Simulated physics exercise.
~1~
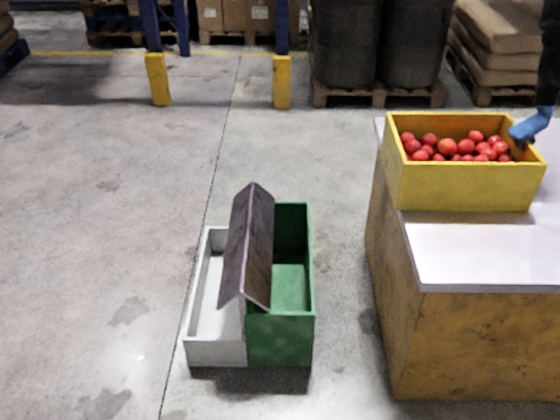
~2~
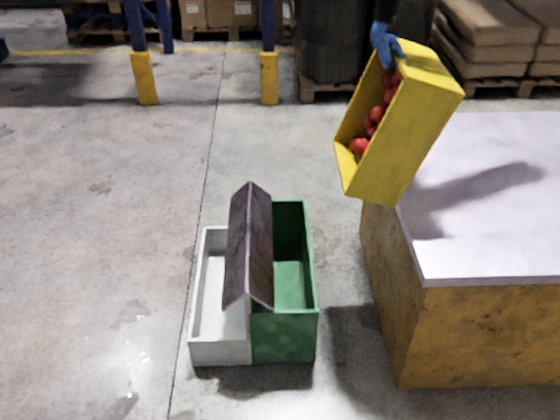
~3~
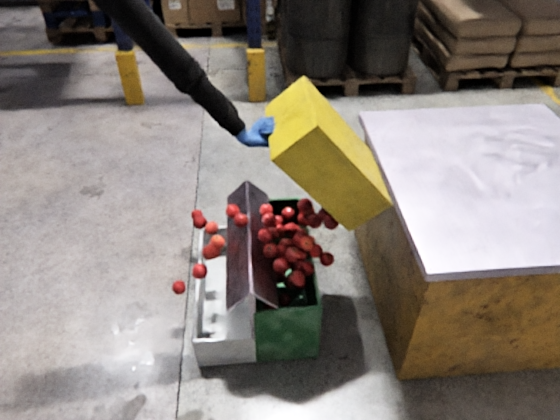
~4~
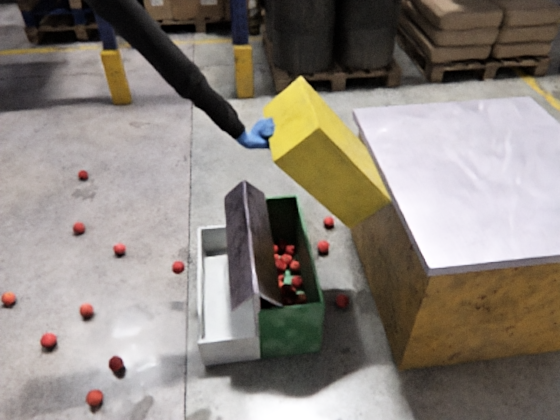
On the concrete floor of a warehouse, a yellow crate of red tomatoes sits on a bench, above a green bin and a white box joined under a dark ridge. A blue-gloved hand lifts the crate and swings it left, tipping it steeply. The crate turns almost upside down, and the tomatoes tumble out in a loose cluster over the ridge and the green bin. Some fly left past the white box. By the end, many lie in the green bin, while others are scattered across the floor on the left and a few sit to its right.
